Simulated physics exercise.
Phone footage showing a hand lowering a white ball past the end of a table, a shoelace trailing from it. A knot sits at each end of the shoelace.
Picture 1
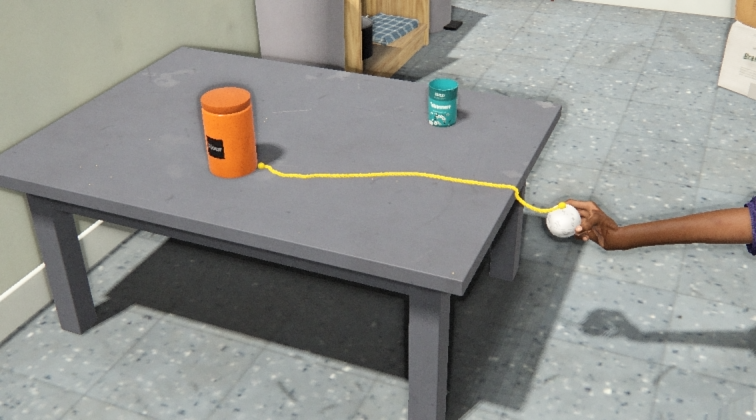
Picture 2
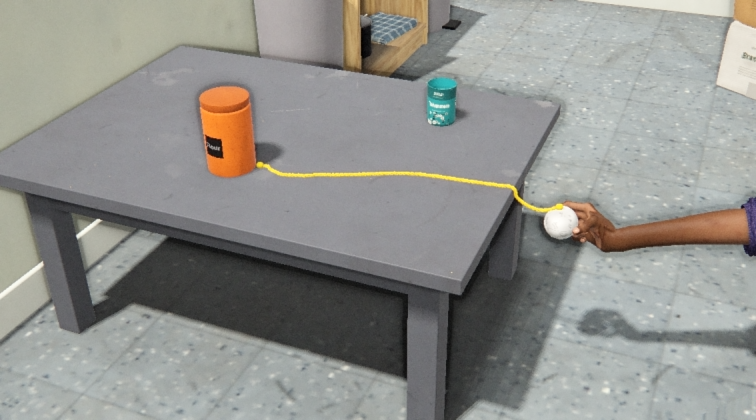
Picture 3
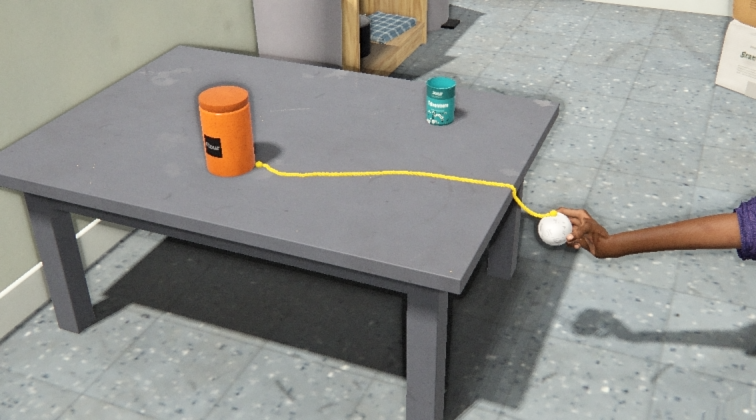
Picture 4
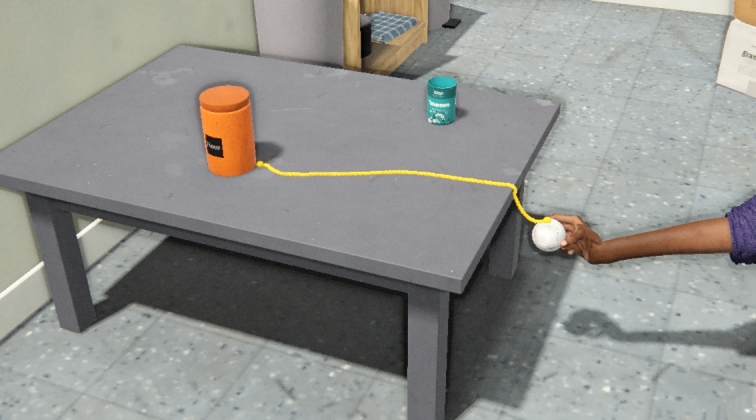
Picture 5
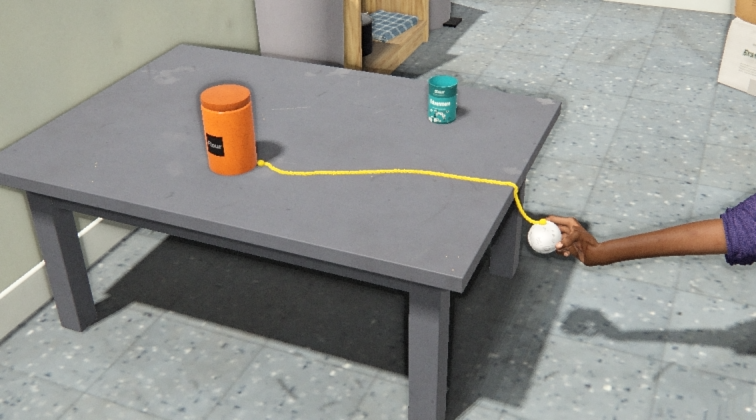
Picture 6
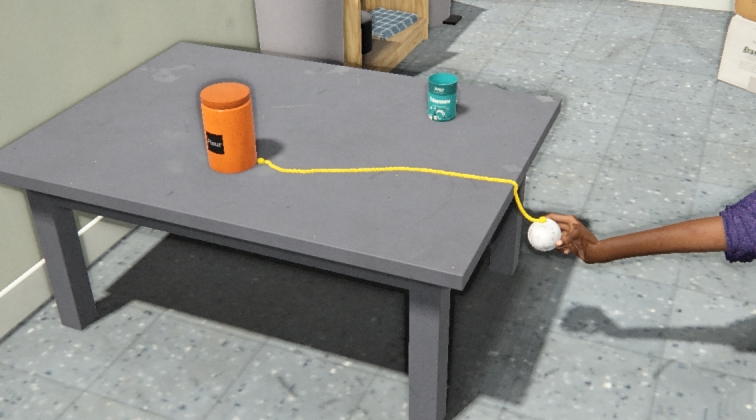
A hand lowers a white ball slightly beside a table, its yellow string trailing toward an orange canister.
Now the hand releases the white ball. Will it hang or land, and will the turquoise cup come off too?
Result: The white ball stops short of the ground. The turquoise cup is not moved.
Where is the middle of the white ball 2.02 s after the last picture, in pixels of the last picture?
Approx. location: (483, 258).
Then, 0.44 s after the last picture, ball below the edge near (481, 244); canister unmoved; cup unmoved.
Then, 1.12 s after the last picture, ball below the edge near (499, 261); canister unmoved; cup unmoved.
Then, 2.02 s after the last picture, ball below the edge near (483, 258); canister unmoved; cup unmoved.
At rest, ball below the edge near (535, 265); canister unmoved; cup unmoved. The white ball hangs in the air and the turquoise cup remains where it stands.
